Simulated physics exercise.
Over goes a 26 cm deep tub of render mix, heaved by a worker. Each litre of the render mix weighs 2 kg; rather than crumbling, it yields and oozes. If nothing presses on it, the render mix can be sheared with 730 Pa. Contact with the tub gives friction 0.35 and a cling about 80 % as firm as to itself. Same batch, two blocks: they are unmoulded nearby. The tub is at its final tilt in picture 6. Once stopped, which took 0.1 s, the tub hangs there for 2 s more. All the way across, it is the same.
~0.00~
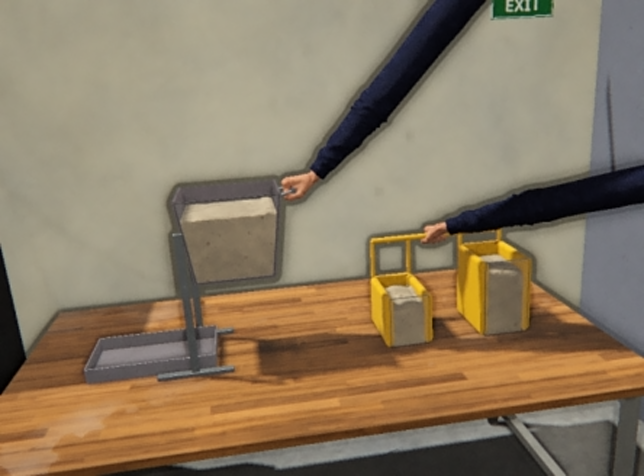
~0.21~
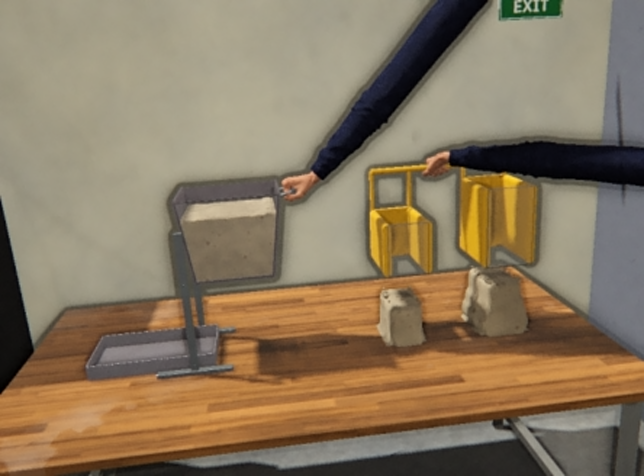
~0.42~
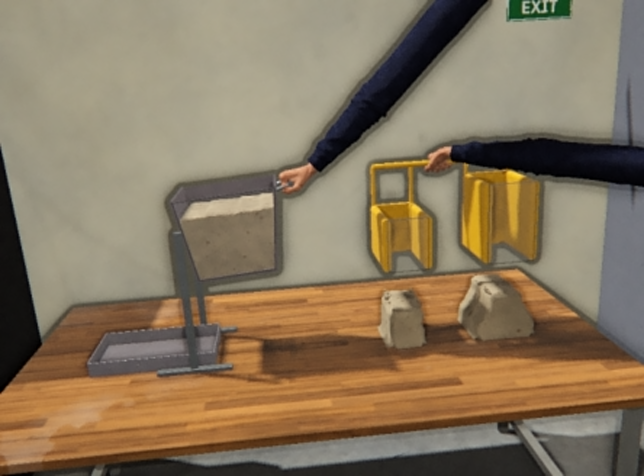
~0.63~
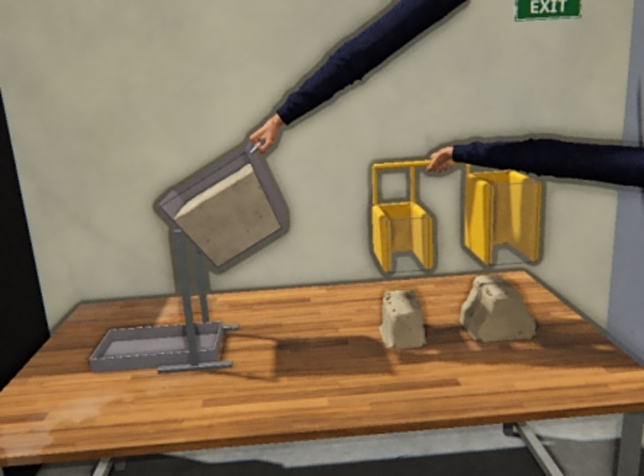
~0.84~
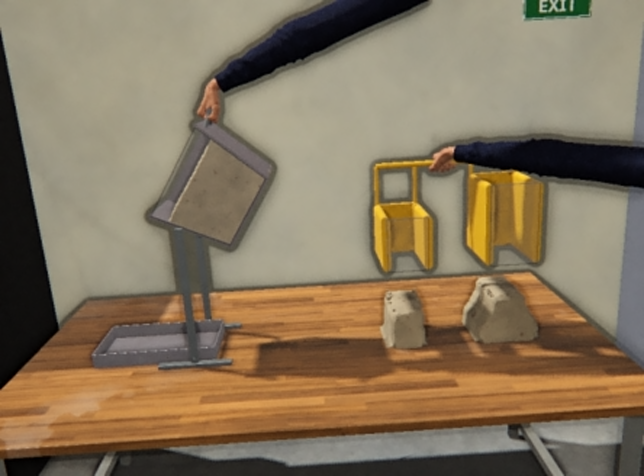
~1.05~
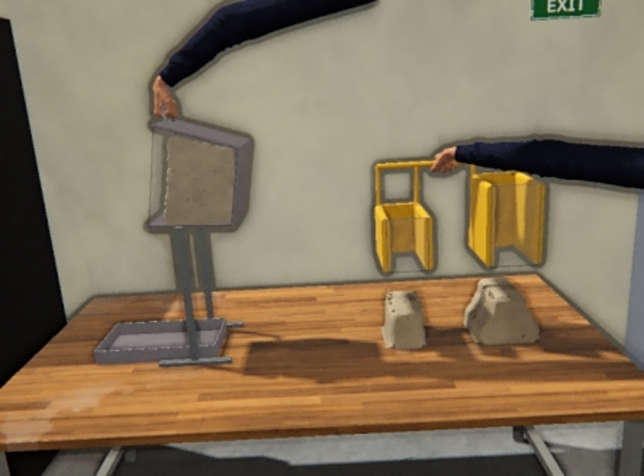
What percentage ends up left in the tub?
About 69 %.
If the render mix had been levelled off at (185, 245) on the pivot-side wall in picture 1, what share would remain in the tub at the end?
In that case, around 100 percent.
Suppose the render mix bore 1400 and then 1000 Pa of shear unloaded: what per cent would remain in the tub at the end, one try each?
Result: 100 % for the first case, 100 % for the second.
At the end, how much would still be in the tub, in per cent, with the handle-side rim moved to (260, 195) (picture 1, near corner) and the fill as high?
I'd guess around 100 per cent remains.
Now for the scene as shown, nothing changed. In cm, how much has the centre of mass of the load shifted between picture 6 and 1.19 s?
Around 3 centimetres.
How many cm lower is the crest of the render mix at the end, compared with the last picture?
About 10 cm.
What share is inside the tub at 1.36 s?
Near 85 %.
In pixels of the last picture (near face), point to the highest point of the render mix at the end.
Close to pixel (193, 171).
By 1.19 s, the tub is at 80 degrees and holds 100 %.
By 1.36 s, the tub is at 80 degrees and holds 87 %.
By 1.53 s, the tub is at 80 degrees and holds 76 %.
By 1.70 s, the tub is at 80 degrees and holds 70 %.
By 3.05 s, at the end, the tub is at 80 degrees and holds 69 %.
